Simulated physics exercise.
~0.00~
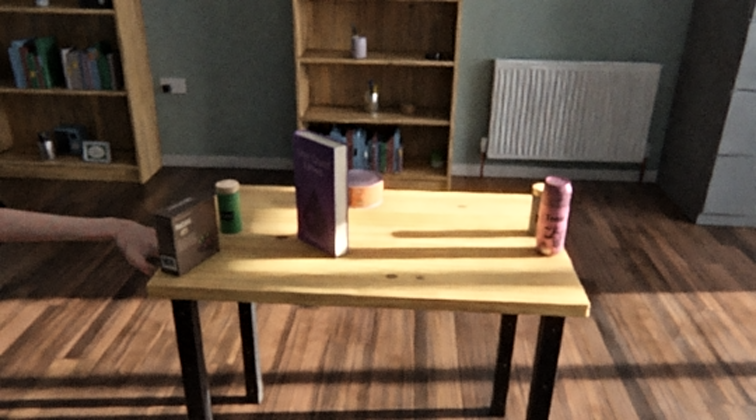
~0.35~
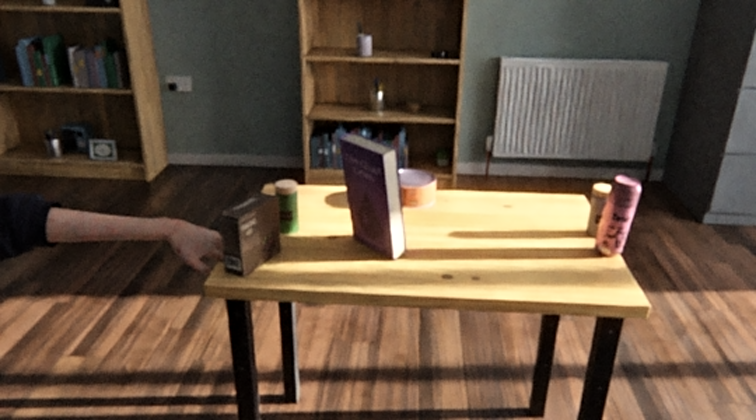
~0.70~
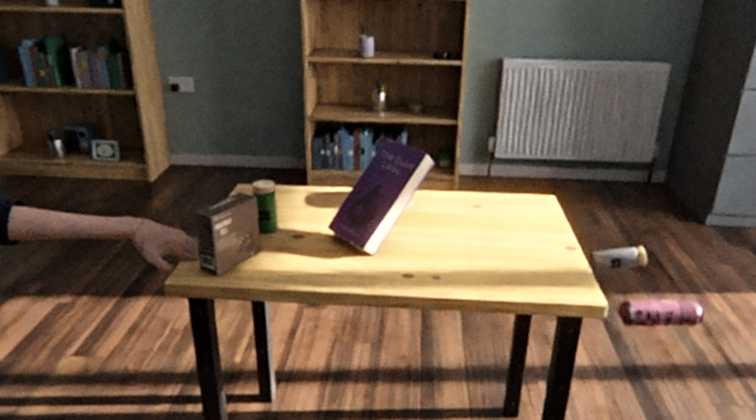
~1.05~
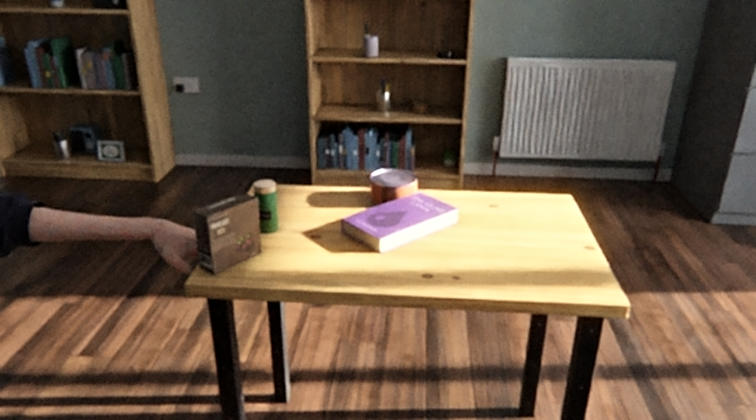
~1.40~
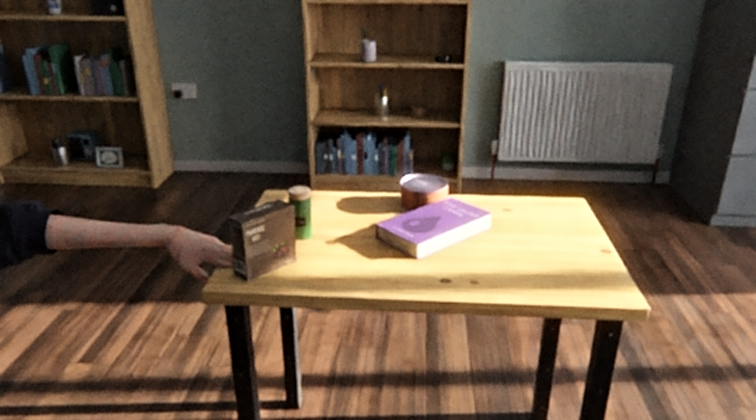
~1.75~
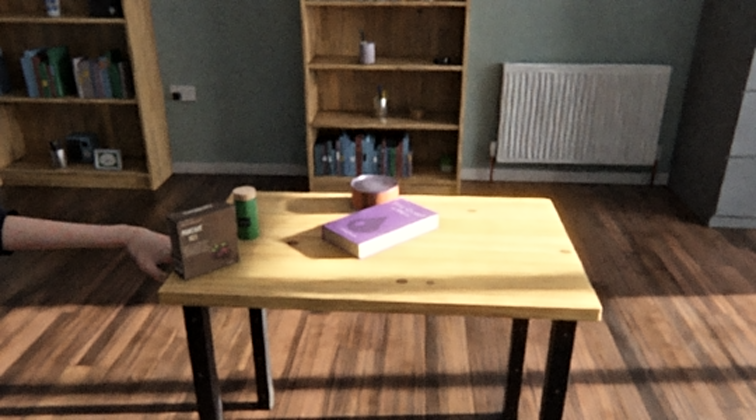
In a room with wooden bookshelves and a white radiator, a slightly swaying view looks across a pale wooden side table on a plank floor. An arm reaches in from the left to a brown packet beside a green shaker, with an upright purple book and orange tub near the middle and a grey shaker and pink can at the right. The table shifts, and the book starts to lean. The can and grey shaker topple off the right side as the book tilts further. The book then falls flat, while the packet, green shaker and tub remain standing.
